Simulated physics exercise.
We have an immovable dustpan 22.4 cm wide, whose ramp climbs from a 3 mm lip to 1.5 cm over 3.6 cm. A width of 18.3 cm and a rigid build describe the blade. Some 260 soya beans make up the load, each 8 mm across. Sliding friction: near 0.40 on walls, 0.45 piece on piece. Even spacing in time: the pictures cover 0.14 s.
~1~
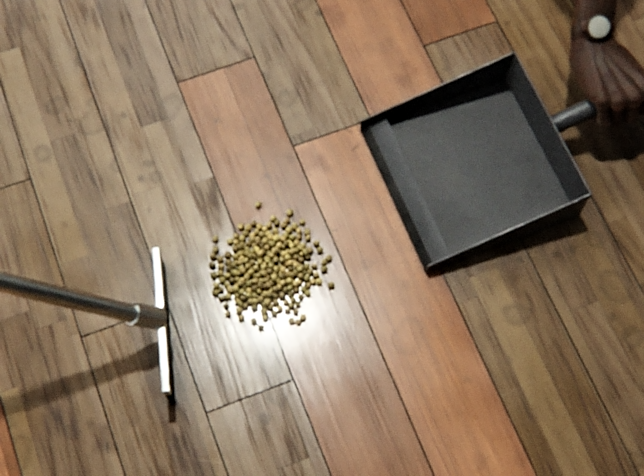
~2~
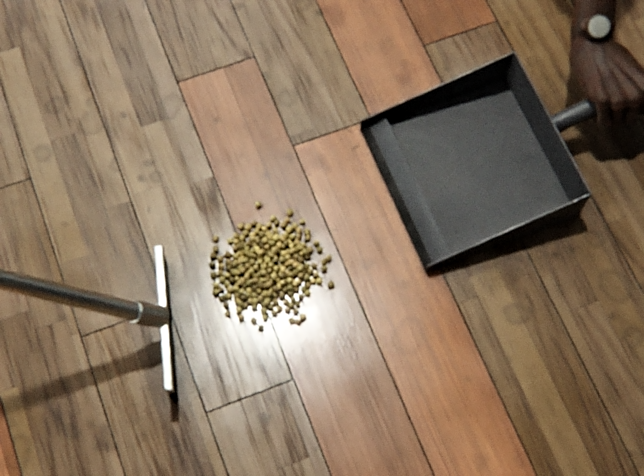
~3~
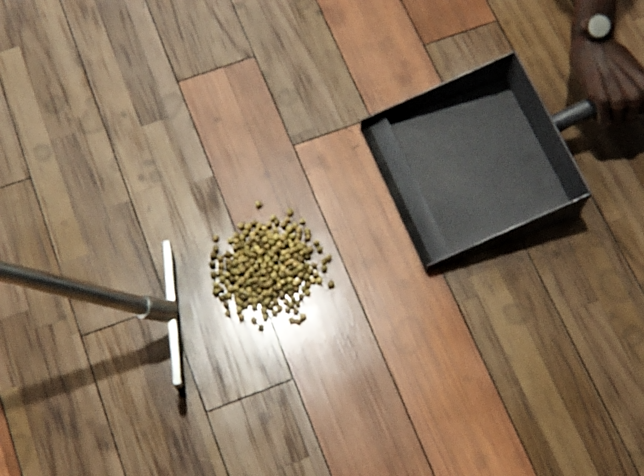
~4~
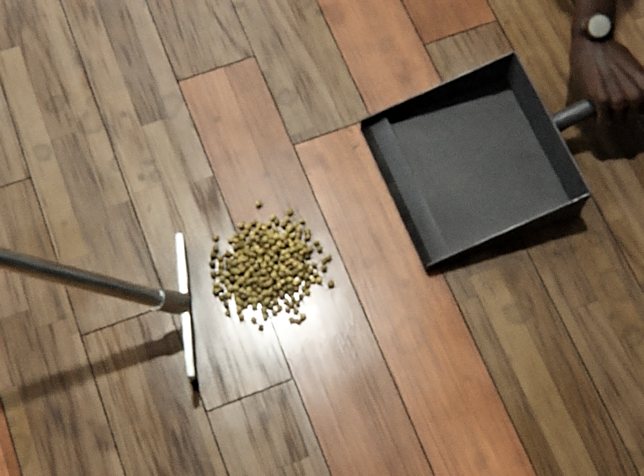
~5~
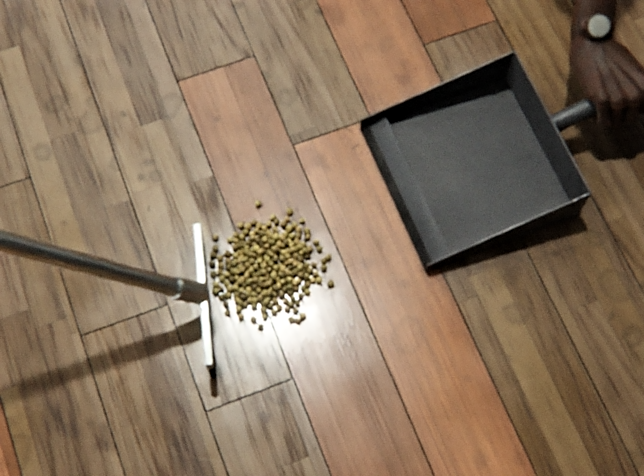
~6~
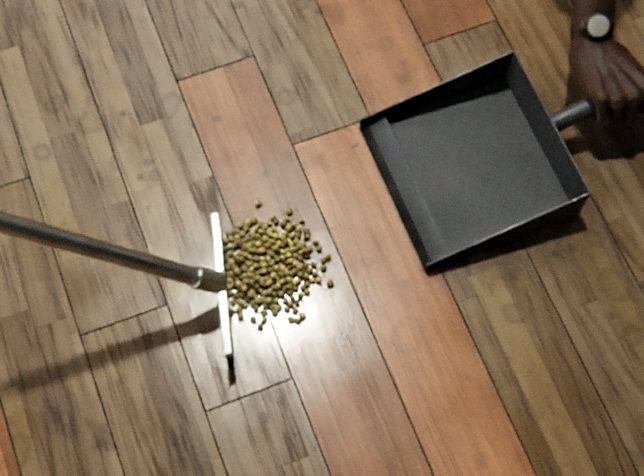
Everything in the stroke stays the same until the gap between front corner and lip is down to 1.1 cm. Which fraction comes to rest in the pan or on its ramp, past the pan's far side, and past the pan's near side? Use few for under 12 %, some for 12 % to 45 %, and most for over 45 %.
Pan: Some, far side: Few, near side: Some.
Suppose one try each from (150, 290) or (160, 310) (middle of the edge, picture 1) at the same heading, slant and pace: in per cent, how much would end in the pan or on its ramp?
15 and 25 per cent, roughly.
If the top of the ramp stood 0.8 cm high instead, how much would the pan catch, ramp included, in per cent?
Close to 30 per cent then.
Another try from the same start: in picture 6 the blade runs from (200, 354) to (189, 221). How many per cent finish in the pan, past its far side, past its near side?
You'd see pan at 0, far at 5 and near at 15.
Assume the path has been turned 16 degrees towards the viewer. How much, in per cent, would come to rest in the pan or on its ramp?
I'd expect close to 20 percent.
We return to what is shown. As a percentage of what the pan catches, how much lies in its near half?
Roughly 60 in a hundred.
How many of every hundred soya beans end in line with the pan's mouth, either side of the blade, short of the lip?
That works out near 40 percent.
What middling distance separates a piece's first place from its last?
That distance is close to 22 cm.
Then, 0.12 s after the last picture, middle of the blade 14 cm from the lip; 0 % over the lip, far side 0 %, near side 10 %.
Then, 0.21 s after the last picture, middle of the blade 5 cm from the lip; 0 % over the lip, far side 0 %, near side 20 %.
Then, 0.43 s after the last picture, middle of the blade 3 cm from the lip; 30 % over the lip, far side 5 %, near side 25 %.
In the end, pan 30 %, far side 5 %, near side 25 %, in front of the lip or behind the blade 40 %.
